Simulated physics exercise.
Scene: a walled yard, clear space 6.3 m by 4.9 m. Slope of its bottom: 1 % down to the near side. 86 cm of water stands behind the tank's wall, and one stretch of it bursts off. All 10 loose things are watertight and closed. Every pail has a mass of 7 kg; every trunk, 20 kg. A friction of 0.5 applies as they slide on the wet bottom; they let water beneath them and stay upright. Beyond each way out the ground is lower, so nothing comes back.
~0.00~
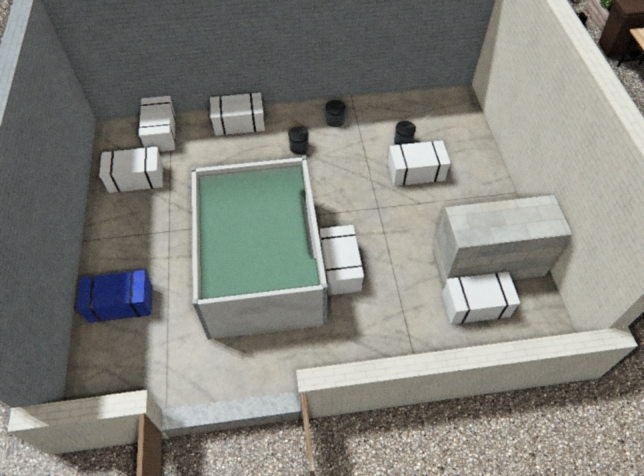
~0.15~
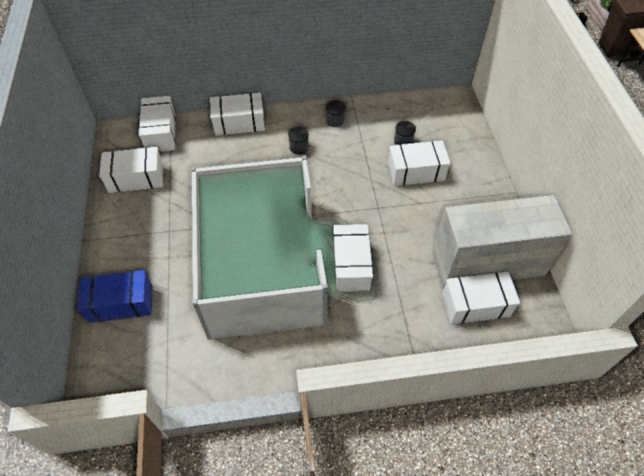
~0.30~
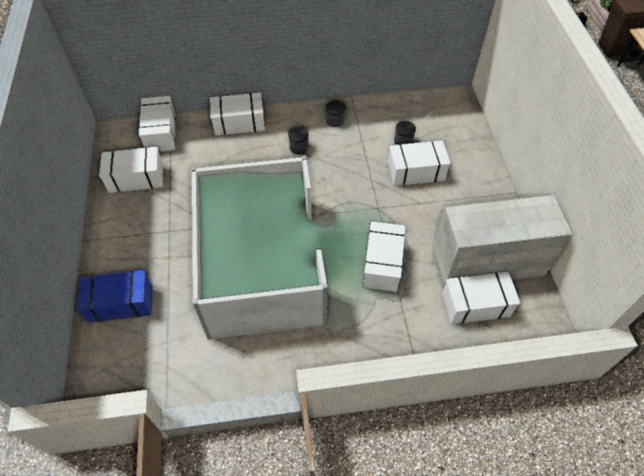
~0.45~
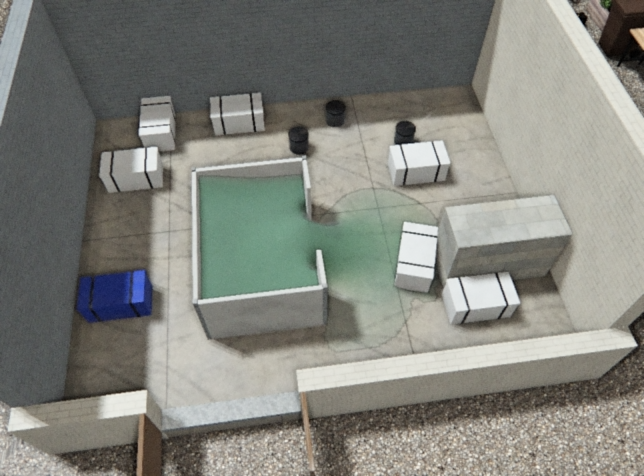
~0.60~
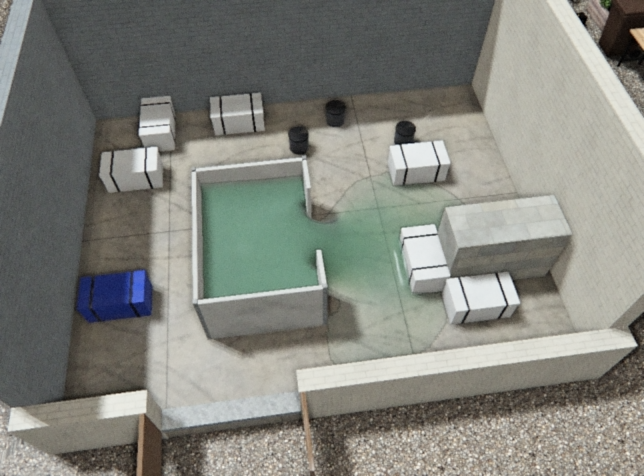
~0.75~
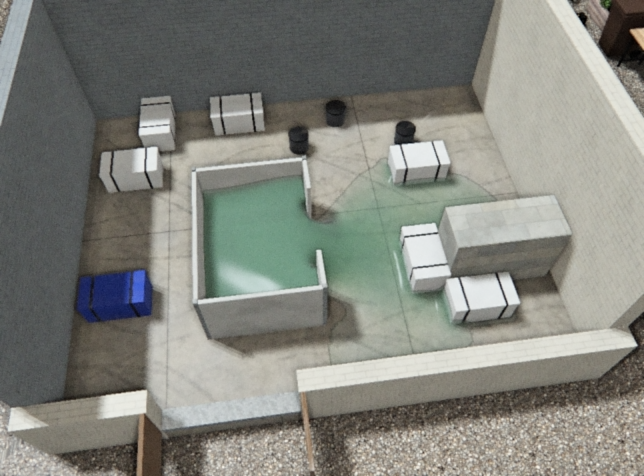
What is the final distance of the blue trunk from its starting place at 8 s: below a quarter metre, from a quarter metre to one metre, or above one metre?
Chances are it edges a little way.
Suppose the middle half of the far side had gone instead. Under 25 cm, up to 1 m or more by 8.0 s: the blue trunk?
With that failure, the blue trunk lands a long way off.
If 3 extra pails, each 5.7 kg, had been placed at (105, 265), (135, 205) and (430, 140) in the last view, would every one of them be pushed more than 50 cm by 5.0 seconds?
In that order: Under, short of it, more.
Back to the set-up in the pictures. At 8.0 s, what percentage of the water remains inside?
Roughly 96 percent.
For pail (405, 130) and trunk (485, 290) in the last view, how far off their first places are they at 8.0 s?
Taking them in turn, the shifts are 300 cm and 50 cm.
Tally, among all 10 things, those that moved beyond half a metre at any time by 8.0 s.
10 in all.
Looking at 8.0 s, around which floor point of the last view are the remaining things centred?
Somewhere near (220, 207).
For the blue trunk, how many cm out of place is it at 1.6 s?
Shift: About 0 cm.
After 1.6 s the blue trunk is near (112, 289), 0.0 m from its start, aground; 0 of 10 are out; 1 afloat.
After 3.6 s the blue trunk is near (112, 289), 0.0 m from its start, aground; 0 of 10 are out; 3 afloat.
After 5.6 s the blue trunk is near (112, 289), 0.0 m from its start, aground; 0 of 10 are out; 3 afloat.
After 8.0 s the blue trunk is near (148, 259), 0.6 m from its start, afloat; 0 of 10 are out; 6 afloat.
